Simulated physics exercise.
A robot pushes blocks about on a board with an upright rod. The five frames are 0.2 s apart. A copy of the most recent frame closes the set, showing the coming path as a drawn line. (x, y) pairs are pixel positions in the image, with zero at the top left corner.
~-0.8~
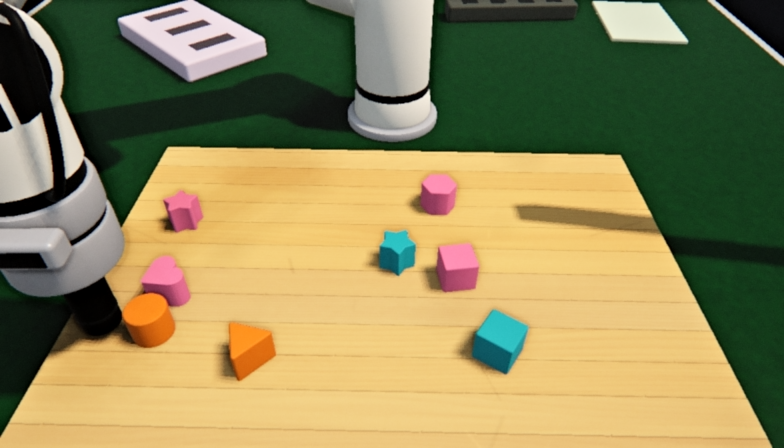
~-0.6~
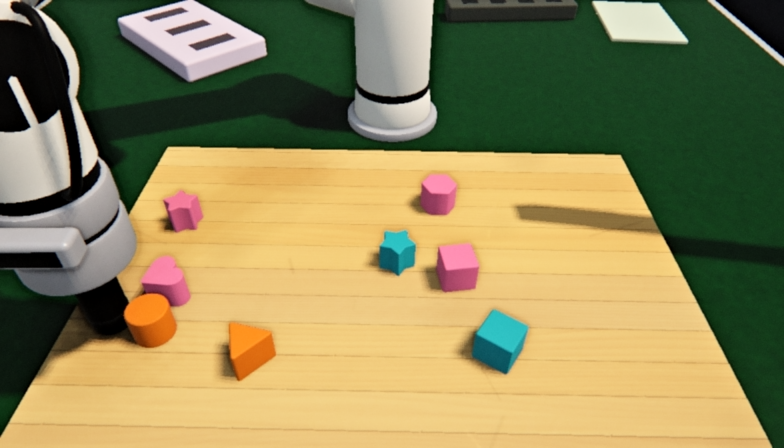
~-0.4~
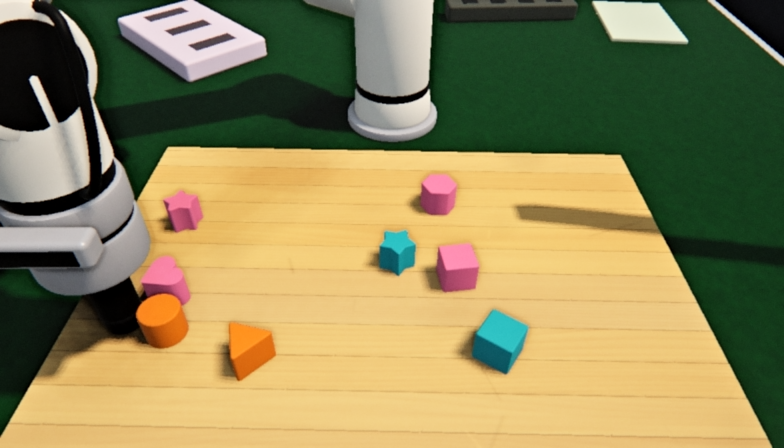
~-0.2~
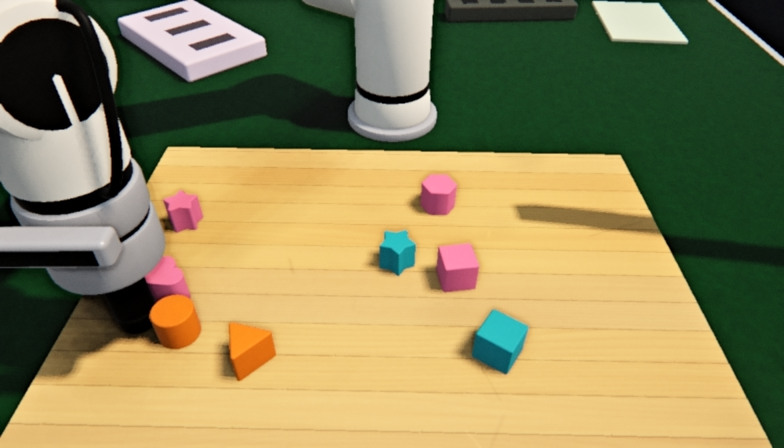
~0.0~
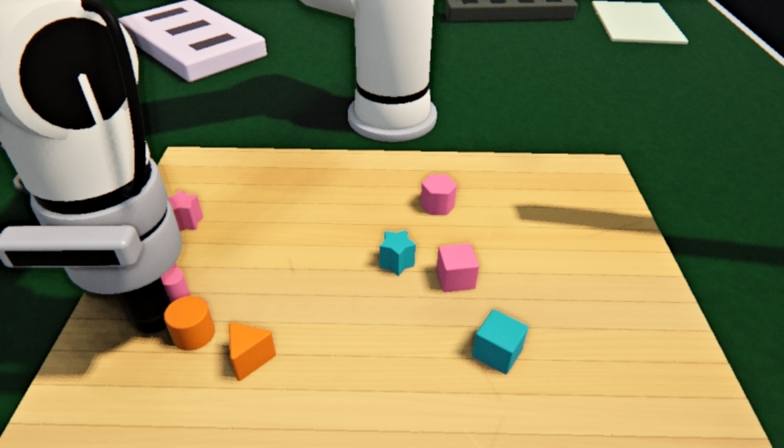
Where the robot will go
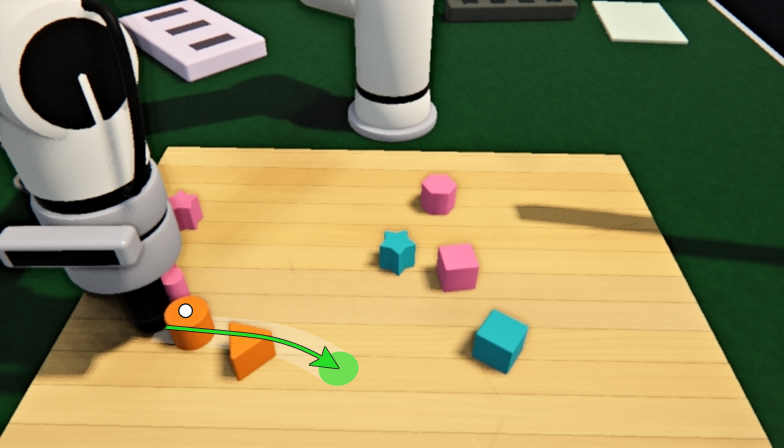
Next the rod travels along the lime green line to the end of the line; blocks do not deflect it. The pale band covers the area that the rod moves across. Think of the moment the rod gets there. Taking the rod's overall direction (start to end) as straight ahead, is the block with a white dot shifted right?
It seems not.
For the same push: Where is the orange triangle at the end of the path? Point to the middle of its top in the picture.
I'd expect the centre of its top face to be at (277, 353).
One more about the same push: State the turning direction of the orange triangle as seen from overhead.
The orange triangle rotates clockwise.
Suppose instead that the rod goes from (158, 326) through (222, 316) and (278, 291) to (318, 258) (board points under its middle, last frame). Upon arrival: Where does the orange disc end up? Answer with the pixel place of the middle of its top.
At pixel (249, 313).
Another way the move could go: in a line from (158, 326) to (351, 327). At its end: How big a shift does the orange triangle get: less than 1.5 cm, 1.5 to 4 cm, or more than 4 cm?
Of the three bands, it's 1.5 to 4 cm.
The drawn path runs from (158, 326) over (221, 332) and (283, 342) to (339, 368); the dot is on the orange disc.
The first path, step by step. One third of the way, rod at (220, 326); orange disc at (253, 316); orange triangle at (264, 343), turned 70° clockwise.
Two thirds of the way, rod at (282, 335); orange disc at (320, 324); orange triangle at (274, 350), turned 105° clockwise.
At the end, rod at (338, 362); pink heart block not moved; orange disc at (377, 332); orange triangle at (277, 353), turned 125° clockwise.
